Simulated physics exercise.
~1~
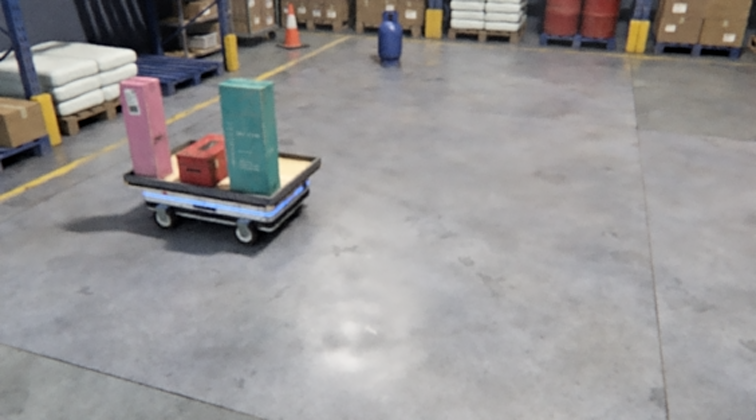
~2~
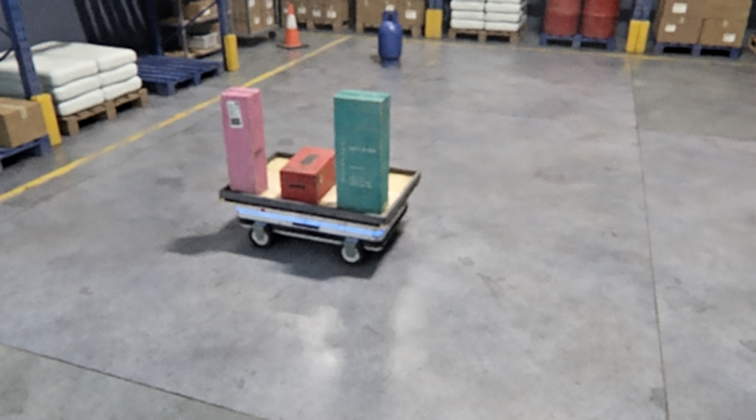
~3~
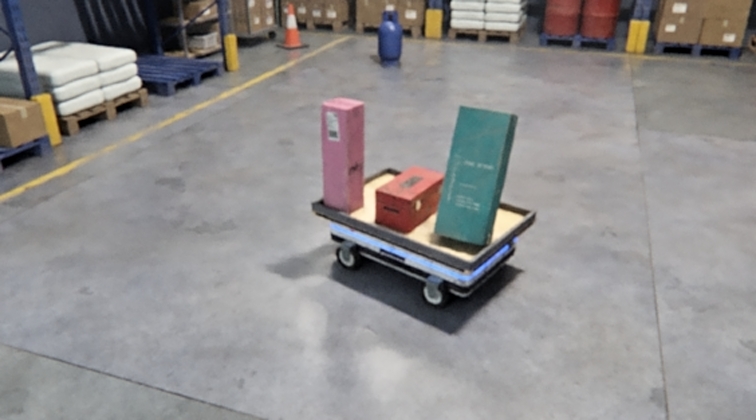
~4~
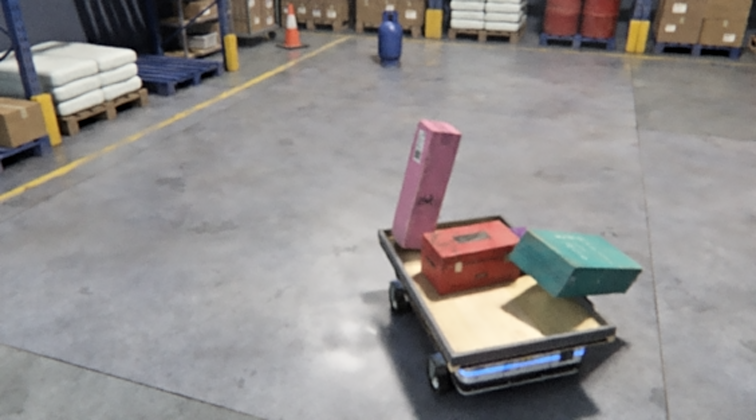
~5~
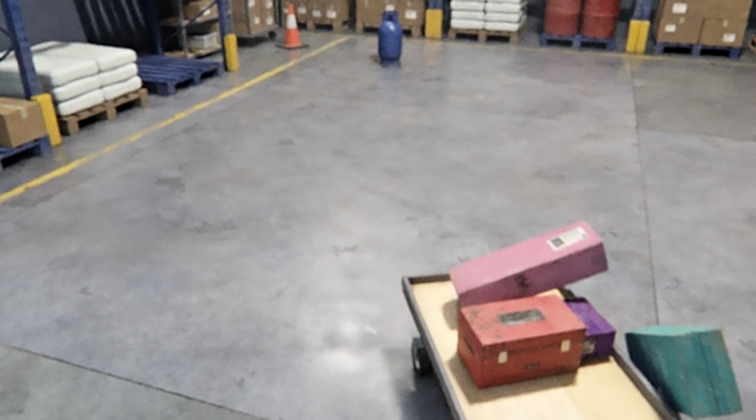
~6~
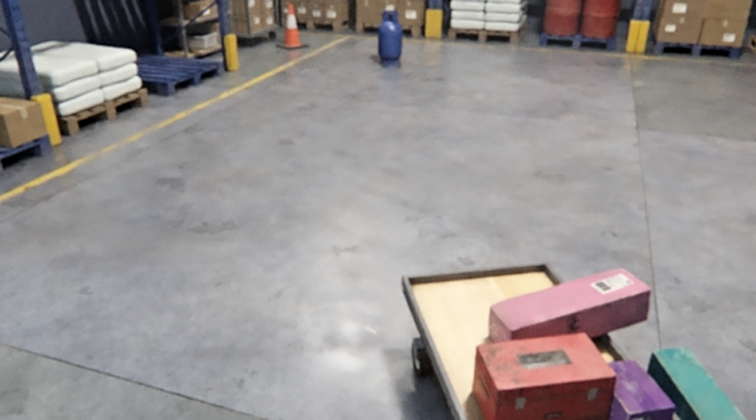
A robot cart turns sharply, toppling a pink box aboard while a turquoise box falls off.
